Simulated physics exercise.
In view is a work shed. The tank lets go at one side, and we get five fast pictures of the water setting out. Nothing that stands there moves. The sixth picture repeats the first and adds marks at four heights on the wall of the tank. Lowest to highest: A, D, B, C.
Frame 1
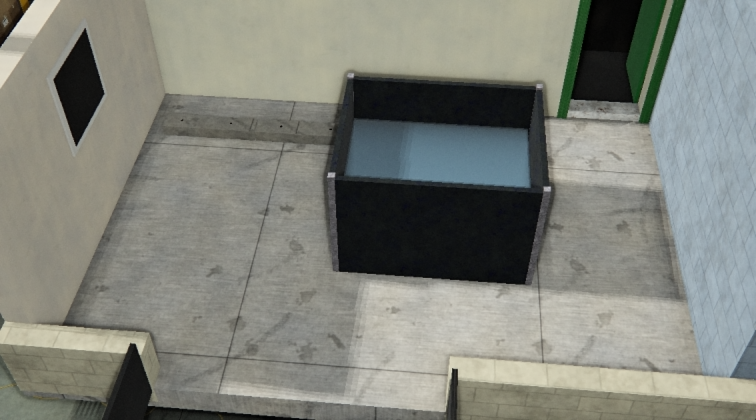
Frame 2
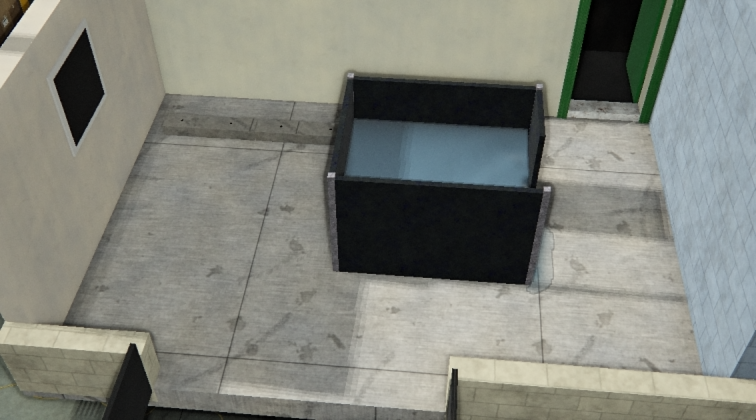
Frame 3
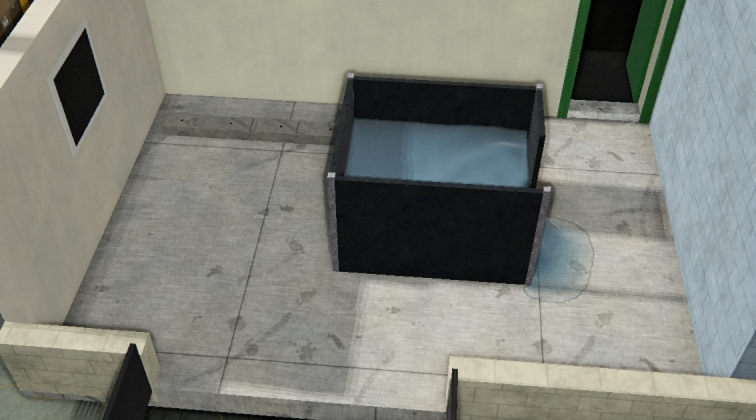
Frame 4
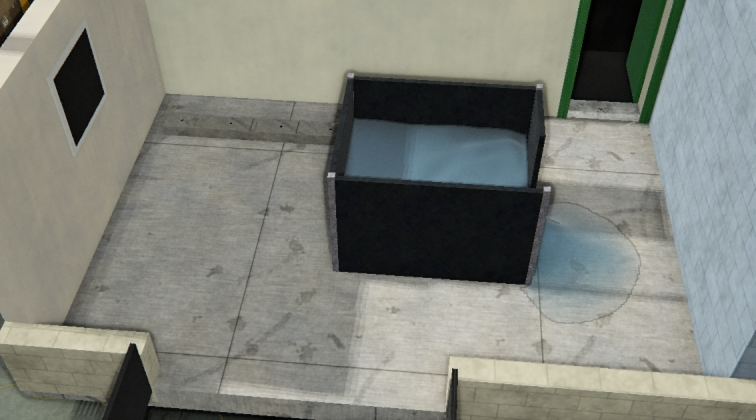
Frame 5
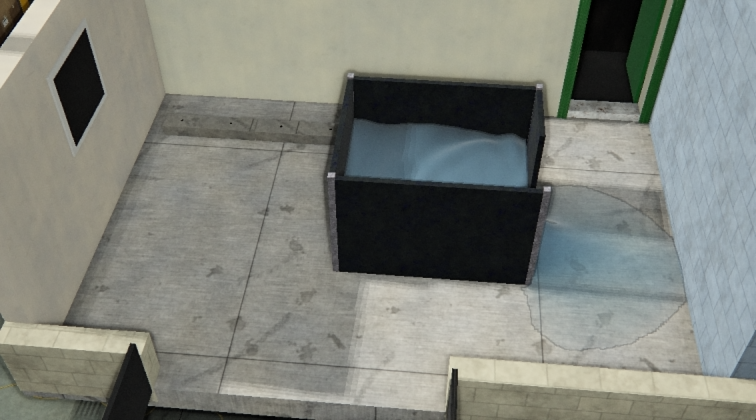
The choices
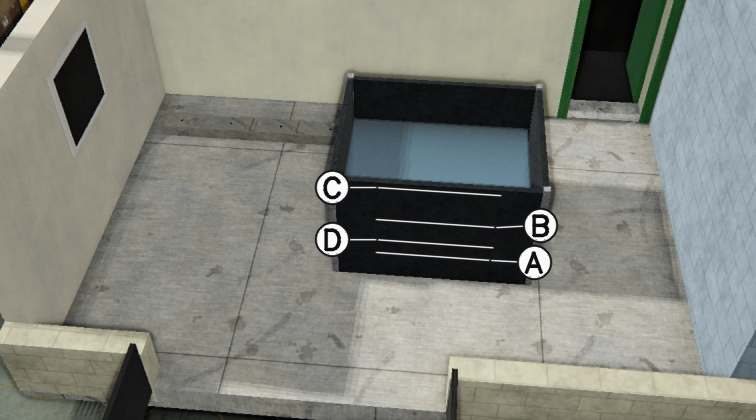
Water leaking from the right side of a dark open-topped tank and spreading across the concrete floor of a work shed.
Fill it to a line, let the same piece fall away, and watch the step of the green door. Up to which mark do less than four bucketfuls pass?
A is the one.
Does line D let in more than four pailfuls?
Yes.
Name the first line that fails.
It is D.
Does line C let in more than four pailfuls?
Yes, that goes wrong.
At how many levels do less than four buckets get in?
One of the four.
On the marked copy, A at (433, 256); B at (435, 223); C at (438, 191); D at (434, 243); from the bottom up A, D, B, C.
Choosing A, a bucket or two gets in.
Choosing B, dozens of bucketfuls pour in.
Choosing C, dozens of bucketfuls pour in.
Choosing D, about 8 bucketfuls get in.
